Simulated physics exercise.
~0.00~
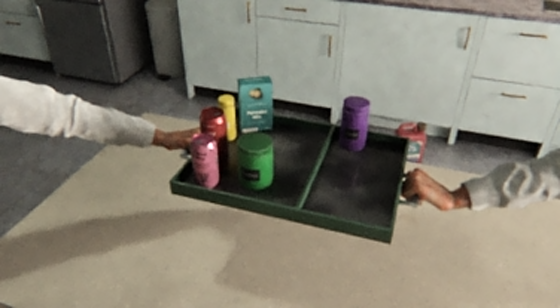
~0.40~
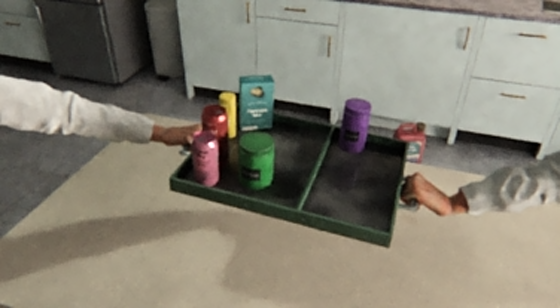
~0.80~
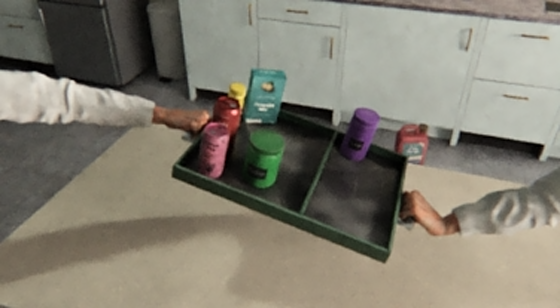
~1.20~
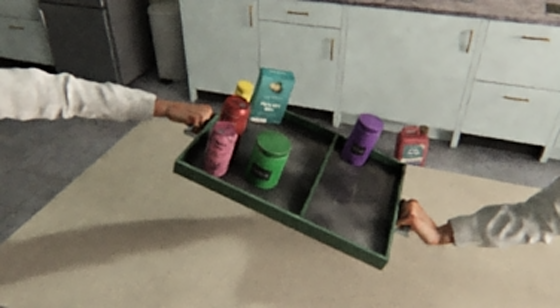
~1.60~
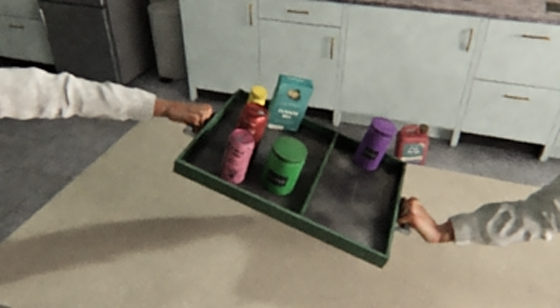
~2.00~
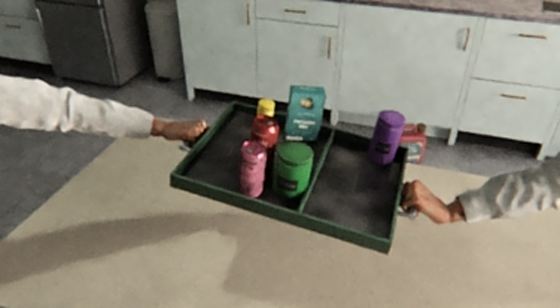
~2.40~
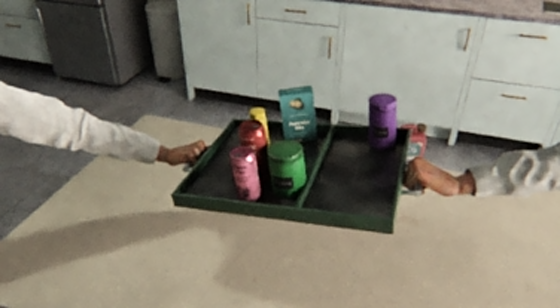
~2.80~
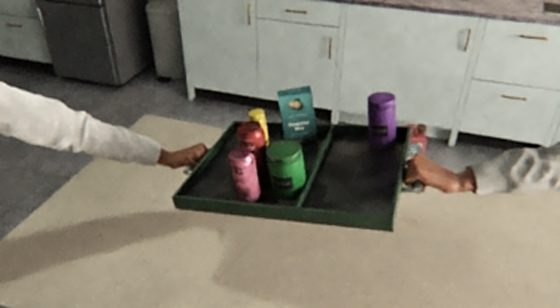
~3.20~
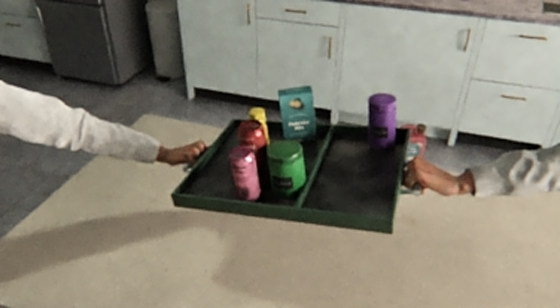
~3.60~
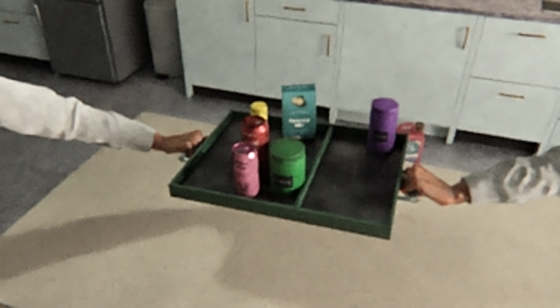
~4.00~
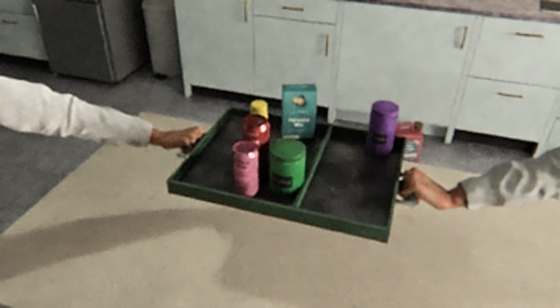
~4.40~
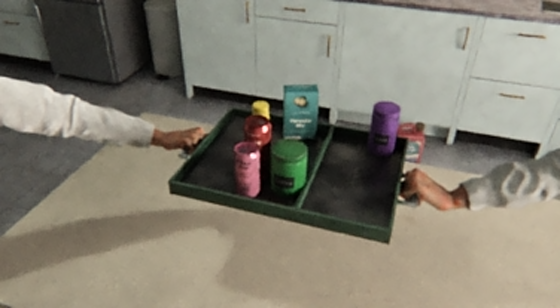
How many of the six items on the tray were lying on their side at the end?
None of them were. All six items were still standing upright on the tray, even though they had slid to the right.
In a kitchen, two hands tipped a dark green tray right edge down, and the cans, jars and turquoise packet on it slid right. The hands tilted it slightly the other way, then levelled it, with everything still standing.
